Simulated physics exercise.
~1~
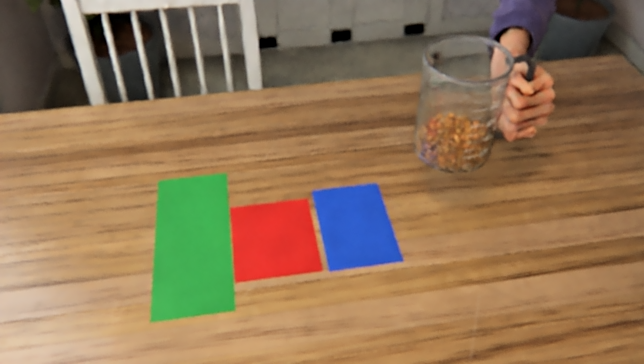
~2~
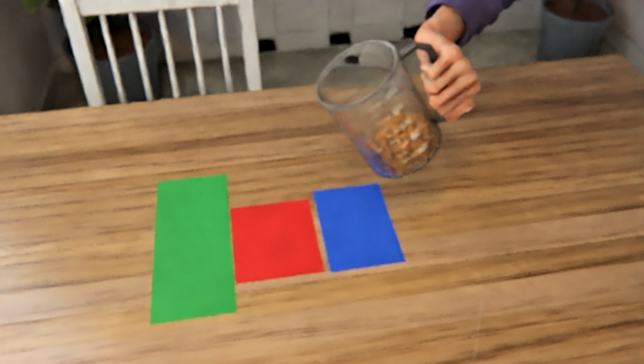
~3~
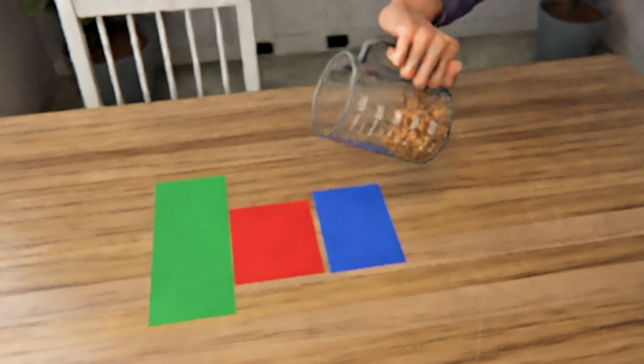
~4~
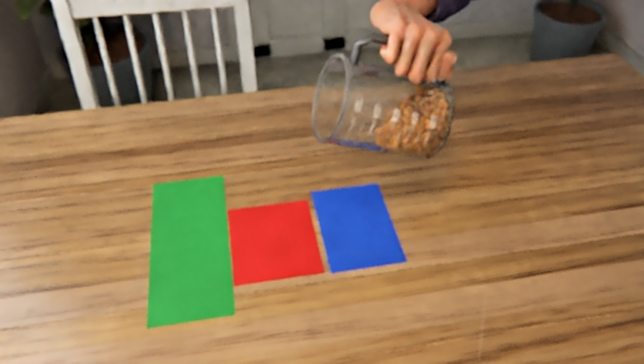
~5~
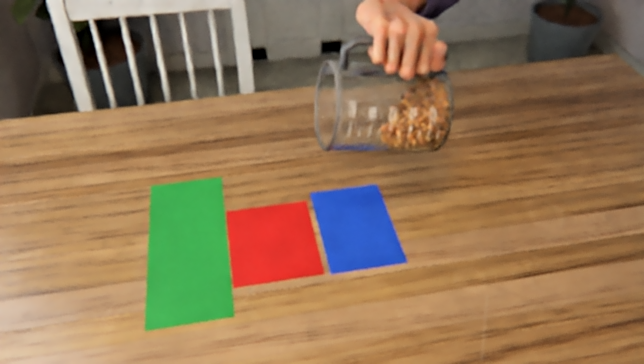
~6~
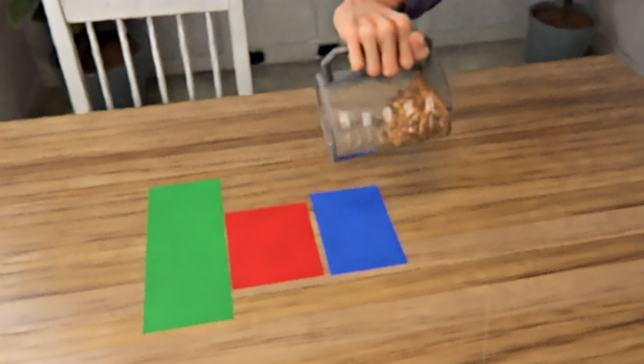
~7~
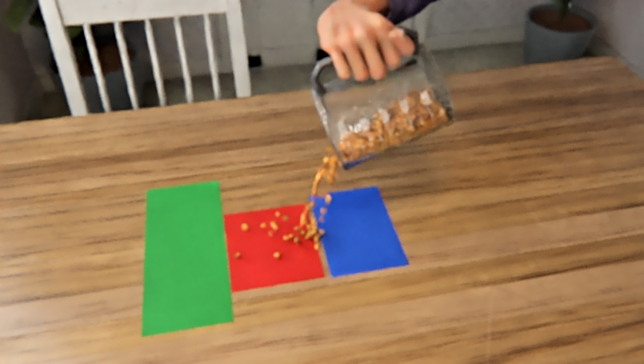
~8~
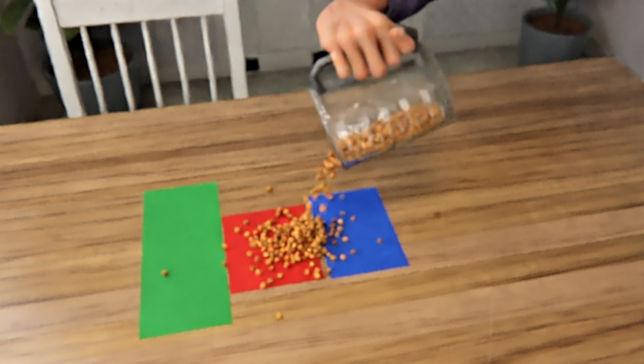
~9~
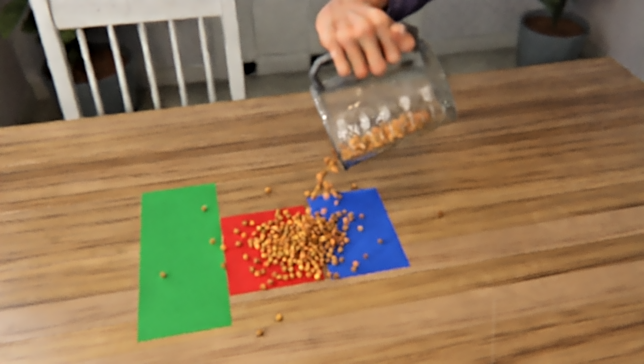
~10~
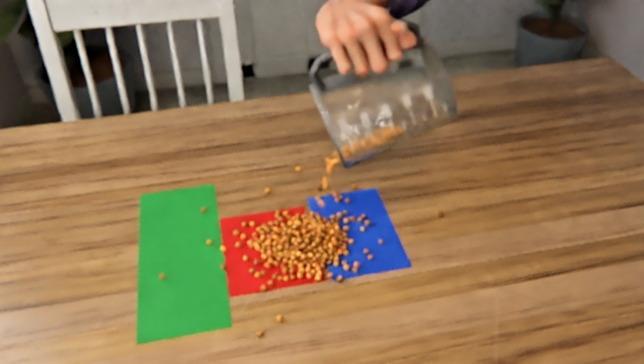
A hand brought a clear jug of small brown pieces leftward over the wooden table, tipped it onto its side, then tilted it further until they poured out, piling mostly on the red mat and partly on the blue, with a few scattered elsewhere.
